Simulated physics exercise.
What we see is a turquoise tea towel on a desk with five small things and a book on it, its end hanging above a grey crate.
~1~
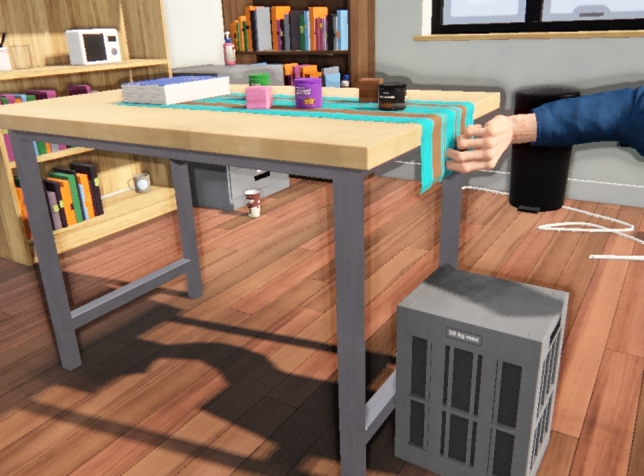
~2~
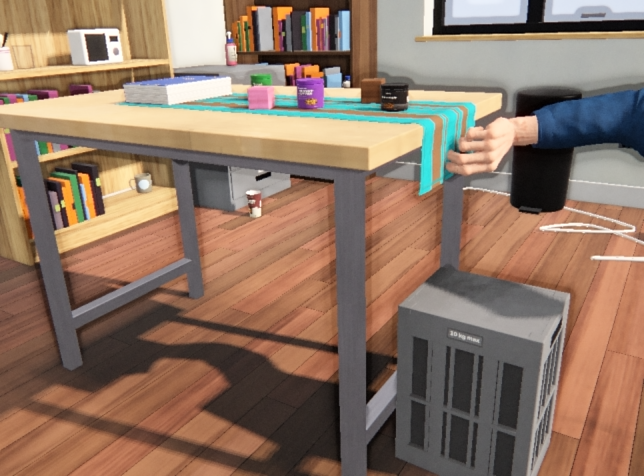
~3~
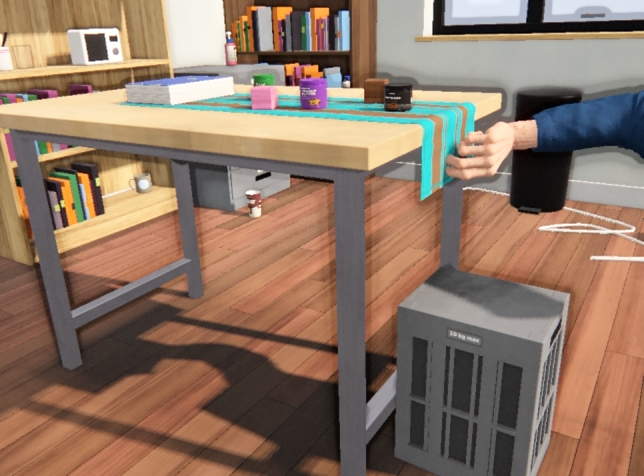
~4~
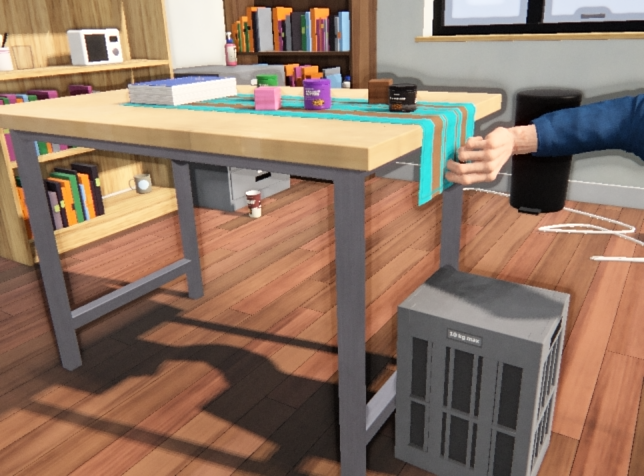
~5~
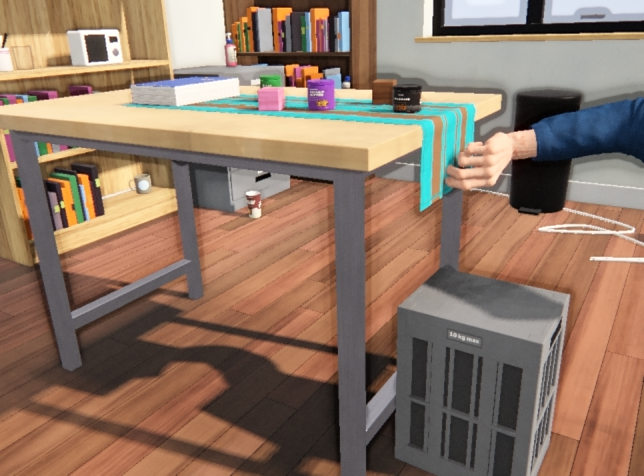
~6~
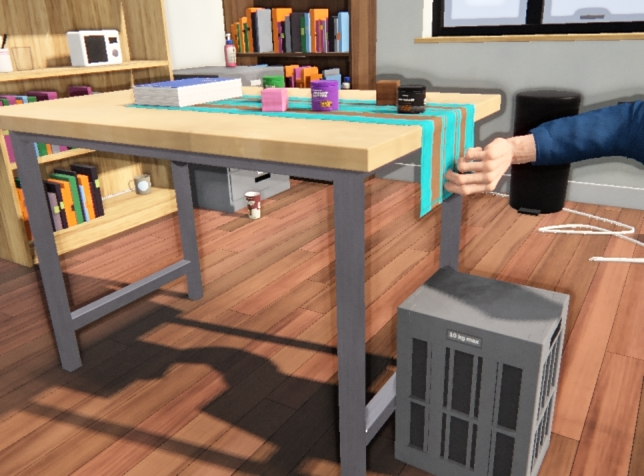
A hand at the right slowly pulled a turquoise striped cloth over the edge of a wooden table, and the small pots and cubes on it shifted slightly right as its end lowered above a grey crate.
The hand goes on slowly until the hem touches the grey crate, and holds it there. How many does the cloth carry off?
The count of fallen things is two.
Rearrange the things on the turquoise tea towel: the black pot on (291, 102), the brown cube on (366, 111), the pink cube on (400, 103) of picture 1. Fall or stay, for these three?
The black pot stays on, the brown cube drops off, the pink cube goes over.
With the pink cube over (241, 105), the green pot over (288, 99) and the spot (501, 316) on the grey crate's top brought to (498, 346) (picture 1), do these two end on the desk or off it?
The pink cube survives; the green pot holds on.
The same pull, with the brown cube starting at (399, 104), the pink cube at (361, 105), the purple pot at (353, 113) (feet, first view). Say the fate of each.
The brown cube tumbles off; the pink cube drops off; the purple pot falls.
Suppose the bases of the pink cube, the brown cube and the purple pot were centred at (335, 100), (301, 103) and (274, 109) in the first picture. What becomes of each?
The pink cube does not fall; the brown cube does not fall; the purple pot survives.
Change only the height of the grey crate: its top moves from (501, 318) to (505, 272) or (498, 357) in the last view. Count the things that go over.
Then 1 and 3.
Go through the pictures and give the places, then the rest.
In the first picture, hem (420, 194); black pot (392, 84); brown cube (371, 79); purple pot (308, 79); pink cube (259, 87); green pot (259, 74); top of the crate (501, 316).
In the second picture, hem (419, 195); black pot (394, 84).
In the third picture, hem (421, 200); brown cube (376, 79).
In the fourth picture, hem (419, 205); purple pot (317, 80); top of the crate (501, 317).
In the fifth picture, hem (420, 211); pink cube (271, 88).
In the sixth picture, hem (420, 217); black pot (412, 86); brown cube (388, 81); purple pot (324, 81); pink cube (274, 89); green pot (273, 77).
A little later, hem near (447, 258); black pot gone.
Next, hem on the crate; black pot and brown cube gone.
When it is over, hem on the crate; black pot and brown cube gone. It carries off two.
